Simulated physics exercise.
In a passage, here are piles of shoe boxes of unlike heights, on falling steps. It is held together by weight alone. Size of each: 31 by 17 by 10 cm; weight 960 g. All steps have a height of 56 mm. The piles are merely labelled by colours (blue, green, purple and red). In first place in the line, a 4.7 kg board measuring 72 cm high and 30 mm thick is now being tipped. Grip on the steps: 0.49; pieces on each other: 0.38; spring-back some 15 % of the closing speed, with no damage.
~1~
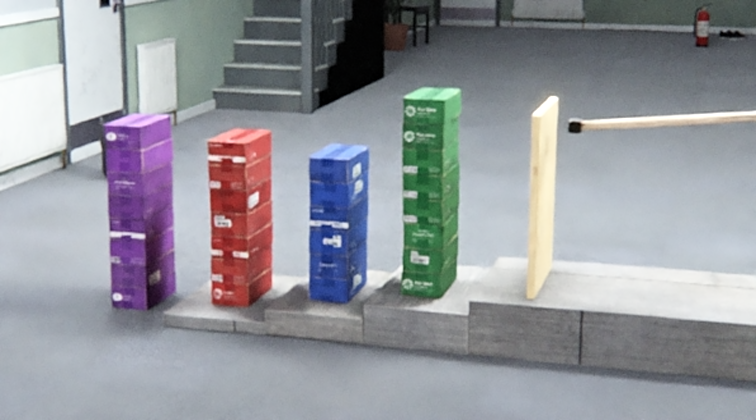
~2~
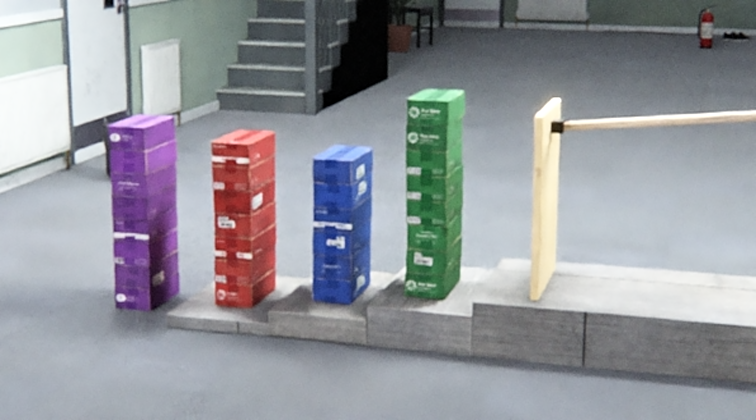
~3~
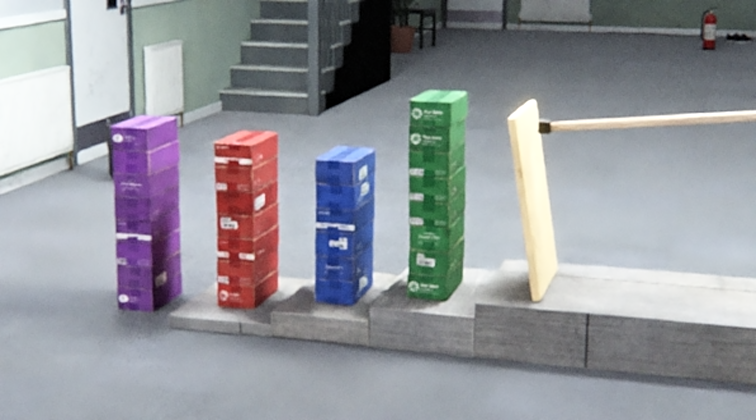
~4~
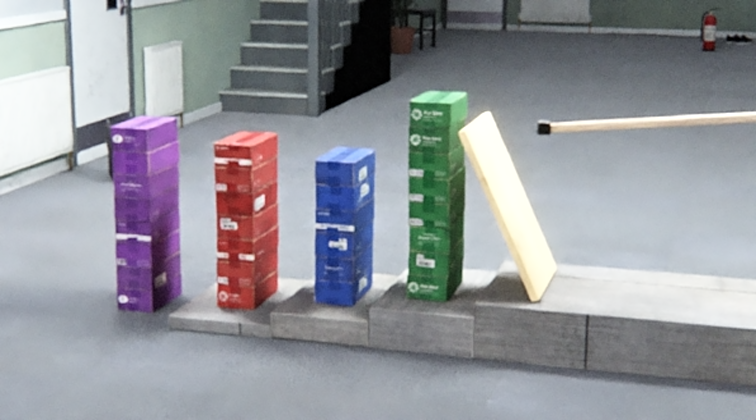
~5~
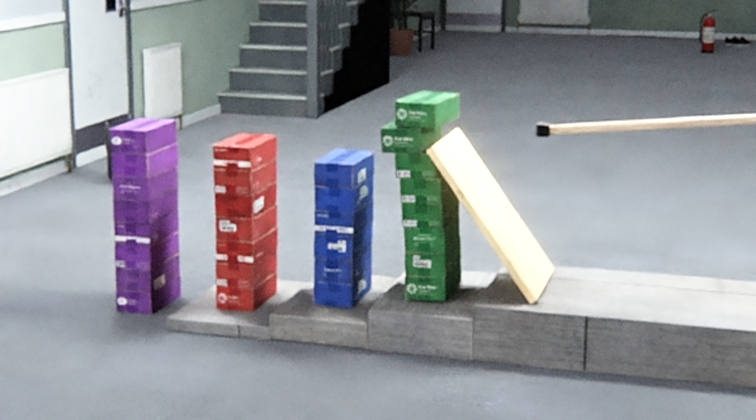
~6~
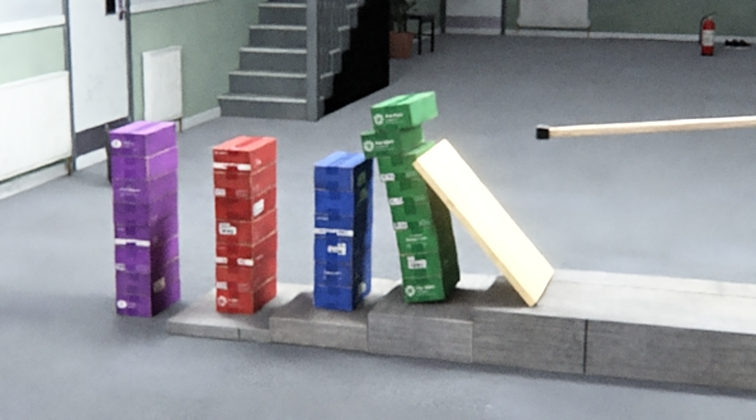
The video shows a pole pushing the top of an upright wooden board, which tips left against a tall stack of green boxes, shifting and tilting them leftward beside blue, red and purple stacks on low steps.
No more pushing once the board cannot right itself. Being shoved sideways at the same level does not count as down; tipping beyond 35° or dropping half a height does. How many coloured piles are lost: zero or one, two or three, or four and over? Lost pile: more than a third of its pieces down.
Four and over.
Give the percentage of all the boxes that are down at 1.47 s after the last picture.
85 percent by then.
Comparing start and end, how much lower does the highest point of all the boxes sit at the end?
About 52 cm.
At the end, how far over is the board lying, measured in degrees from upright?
It ends up leaning about 75 degrees from upright.
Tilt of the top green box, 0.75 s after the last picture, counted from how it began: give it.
Around 20° from its start.
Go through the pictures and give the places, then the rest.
In the first frame (places mark the middle of the side facing us), pole end (576, 127) 8 cm short, board 0° from upright; top green box (424, 111); top purple box (123, 137); the rest undisturbed.
Pole end (558, 128) 4 mm in, board 0° from upright; top purple box (127, 138), in the second frame.
Pole end (545, 128) 7 cm in, stopped, board 9° from upright; top green box (430, 114); the rest undisturbed, in the third frame.
Pole end (545, 129) 7 cm in, stopped, board 25° from upright; top green box (430, 115); the rest undisturbed, in the fourth frame.
Pole end (544, 131) 7 cm in, stopped, board 36° from upright; top green box (415, 115) shifted 44 mm; steepest lean 3°, the box at (401, 141); 8 disturbed, none down, in the fifth frame.
Pole end (543, 134) 7 cm in, stopped, board 42° from upright; top green box (391, 118) leaning 10°; top purple box (128, 144); steepest lean 10°, the box at (382, 145); 8 disturbed, none down, in the sixth frame.
Then, 0.75 s after the last picture, board 75° from upright; 9 of the 29 boxes down; top green box leaning 18°, 10 cm lower; top red box leaning 4°.
Then, 1.47 s after the last picture, board 74° from upright; 25 of the 29 boxes down; top blue box leaning 56°, 32 cm lower; top purple box leaning 38°, 12 cm lower.
At rest, board 74° from upright; 26 of the 29 boxes down; top purple box upside down; top blue box leaning 58°, 40 cm lower. Wrecked, blue, green, purple and red. As the last picture would show them, middles, top blue box near (154, 249).
